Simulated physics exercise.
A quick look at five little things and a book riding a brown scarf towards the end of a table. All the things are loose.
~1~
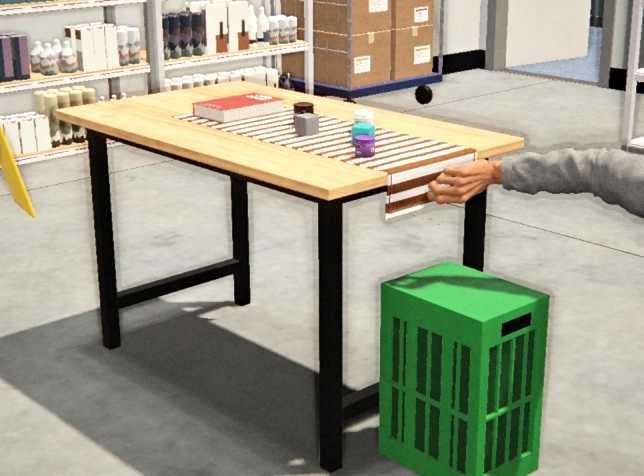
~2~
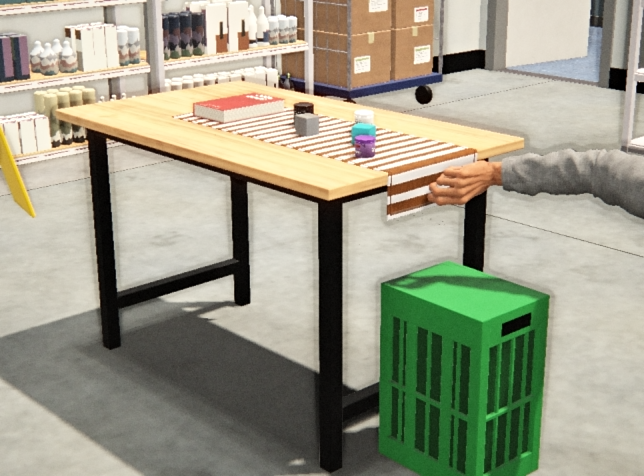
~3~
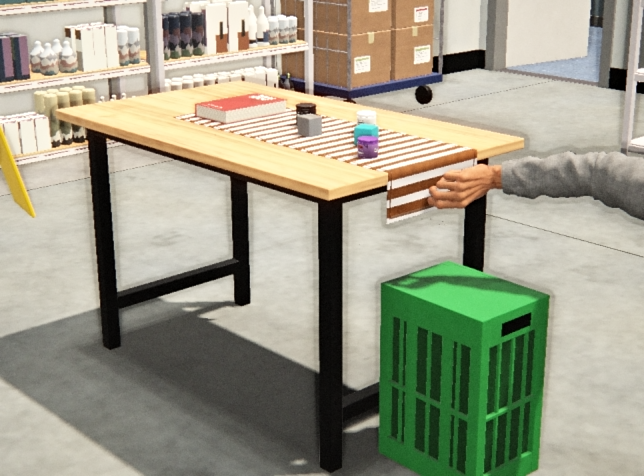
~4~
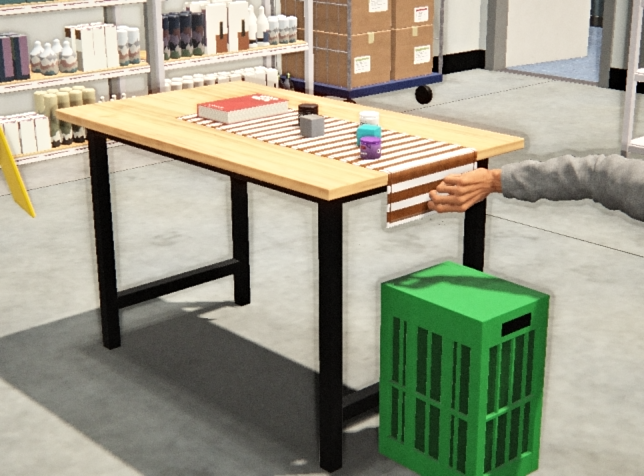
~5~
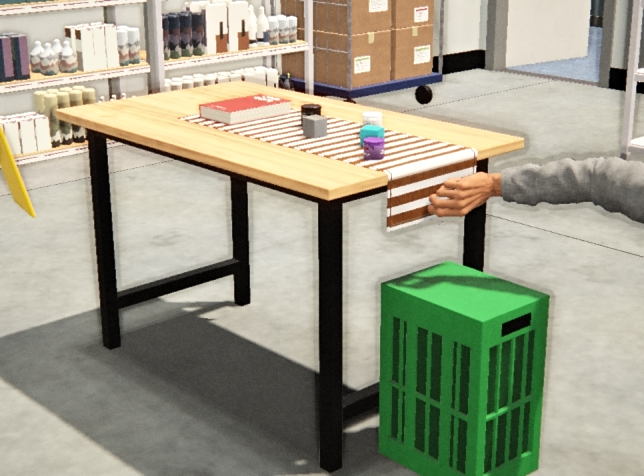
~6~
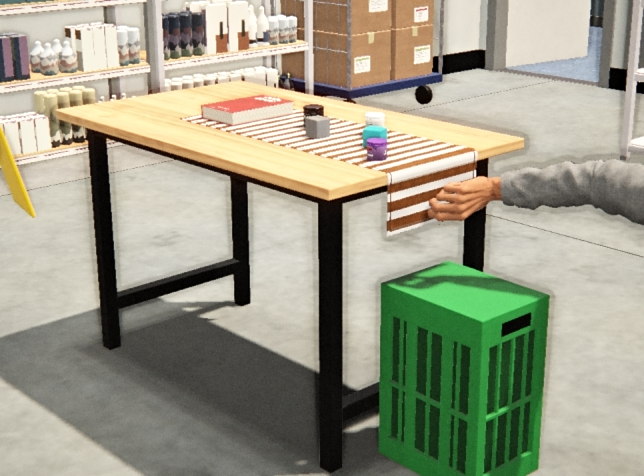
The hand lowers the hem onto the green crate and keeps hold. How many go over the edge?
The answer is one.
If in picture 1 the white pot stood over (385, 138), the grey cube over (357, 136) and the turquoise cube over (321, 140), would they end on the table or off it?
The white pot survives, the grey cube keeps its place on top, the turquoise cube remains up.
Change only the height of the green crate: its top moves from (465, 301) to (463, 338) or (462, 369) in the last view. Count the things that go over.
It would be 2 and 3.
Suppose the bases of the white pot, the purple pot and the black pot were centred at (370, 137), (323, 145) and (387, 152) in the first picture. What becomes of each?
The white pot survives; the purple pot survives; the black pot tumbles off.
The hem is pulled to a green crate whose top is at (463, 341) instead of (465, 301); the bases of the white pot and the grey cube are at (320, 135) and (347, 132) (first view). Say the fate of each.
The white pot remains up; the grey cube holds on.
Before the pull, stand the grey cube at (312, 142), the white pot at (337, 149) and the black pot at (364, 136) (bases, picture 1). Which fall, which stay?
The grey cube survives, the white pot survives, the black pot keeps its place on top.
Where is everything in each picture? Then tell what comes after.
The first frame shows hem (386, 219); purple pot (365, 137); turquoise cube (364, 126); white pot (364, 112); grey cube (307, 115); black pot (303, 104); top of the crate (465, 301).
The second frame shows hem (387, 220); purple pot (365, 138).
The third frame shows hem (387, 223); turquoise cube (367, 126).
The fourth frame shows hem (387, 227); white pot (369, 113); top of the crate (465, 301).
The fifth frame shows hem (387, 231); grey cube (315, 117).
The sixth frame shows hem (387, 236); purple pot (377, 140); turquoise cube (375, 128); white pot (375, 114); grey cube (318, 118); black pot (314, 106).
Soon after, hem near (433, 254); all still up.
After that, hem on the crate; purple pot gone.
In the end, hem on the crate; purple pot gone. Over the edge go one.
